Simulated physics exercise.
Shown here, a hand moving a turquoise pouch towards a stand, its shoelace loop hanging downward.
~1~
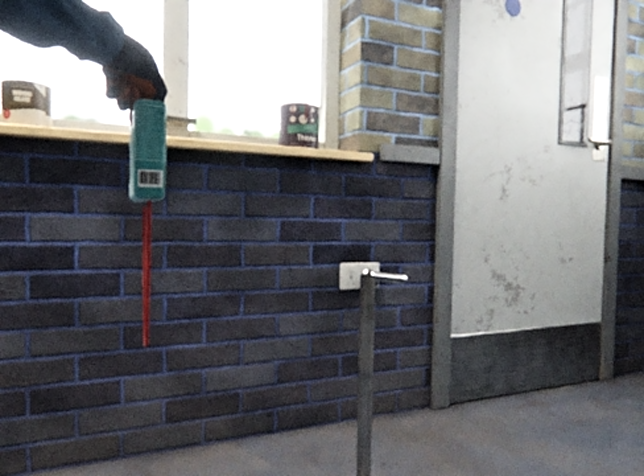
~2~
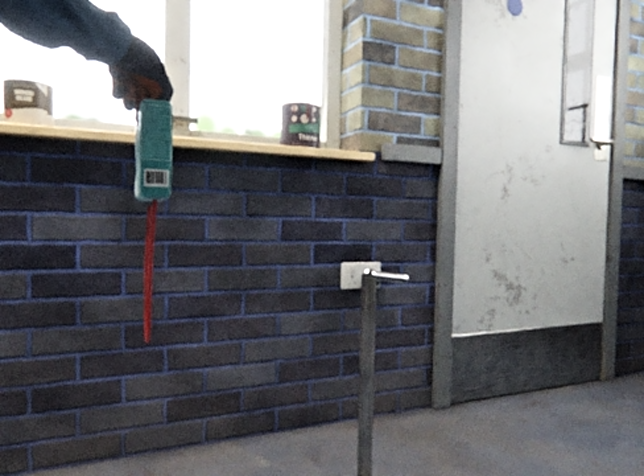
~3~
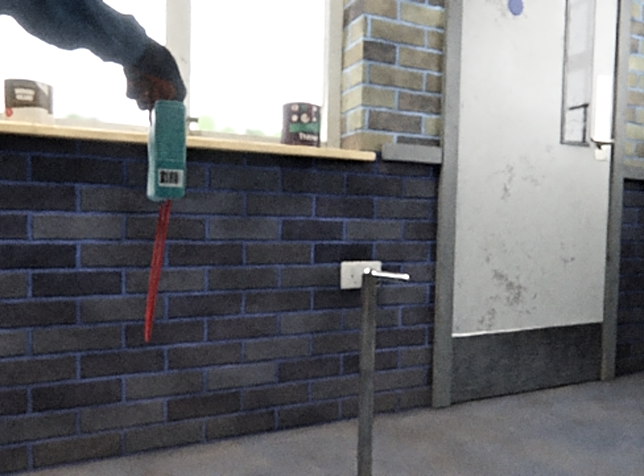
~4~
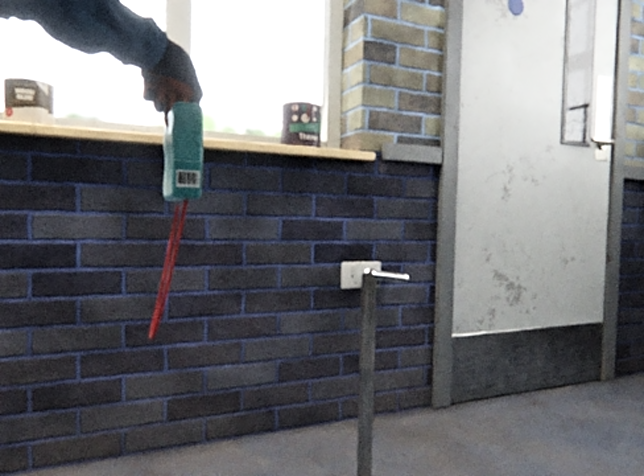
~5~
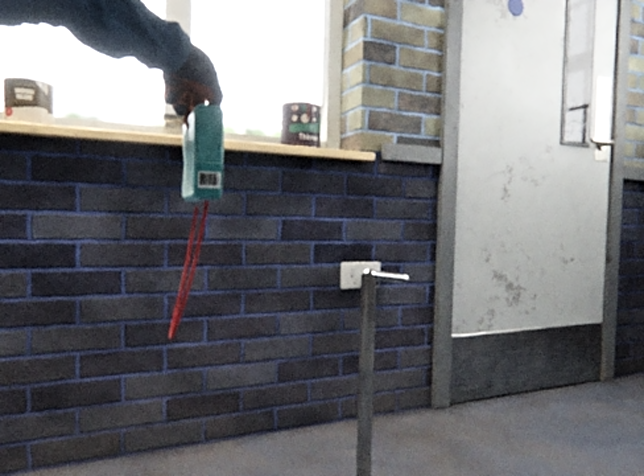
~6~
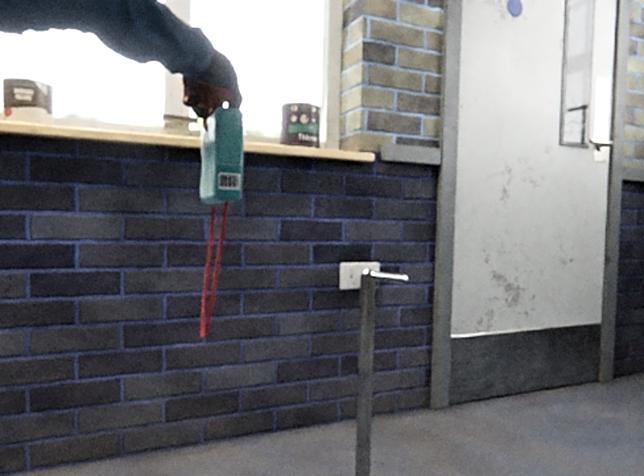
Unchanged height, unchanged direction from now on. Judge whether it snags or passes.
It passes.
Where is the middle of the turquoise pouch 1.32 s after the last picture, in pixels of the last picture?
At that moment its middle is at (401, 172) in the last view.
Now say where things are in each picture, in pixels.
Turquoise pouch (147, 154); hook tip (402, 280), in the first picture.
Turquoise pouch (153, 154); bottom of the loop (147, 341), in the second picture.
Turquoise pouch (166, 154), in the third picture.
Turquoise pouch (182, 155); bottom of the loop (151, 338), in the fourth picture.
Turquoise pouch (202, 156), in the fifth picture.
Turquoise pouch (221, 158); bottom of the loop (204, 337); hook tip (402, 280); hook points away from it, loop hangs below the hook, in the sixth picture.
Then, 1.32 s later than the last view, pouch over the post near (401, 171).
Then, 2.06 s later than the last view, pouch past the post near (480, 177).
Finally, pouch past the post near (494, 178). The turquoise pouch passes clear.
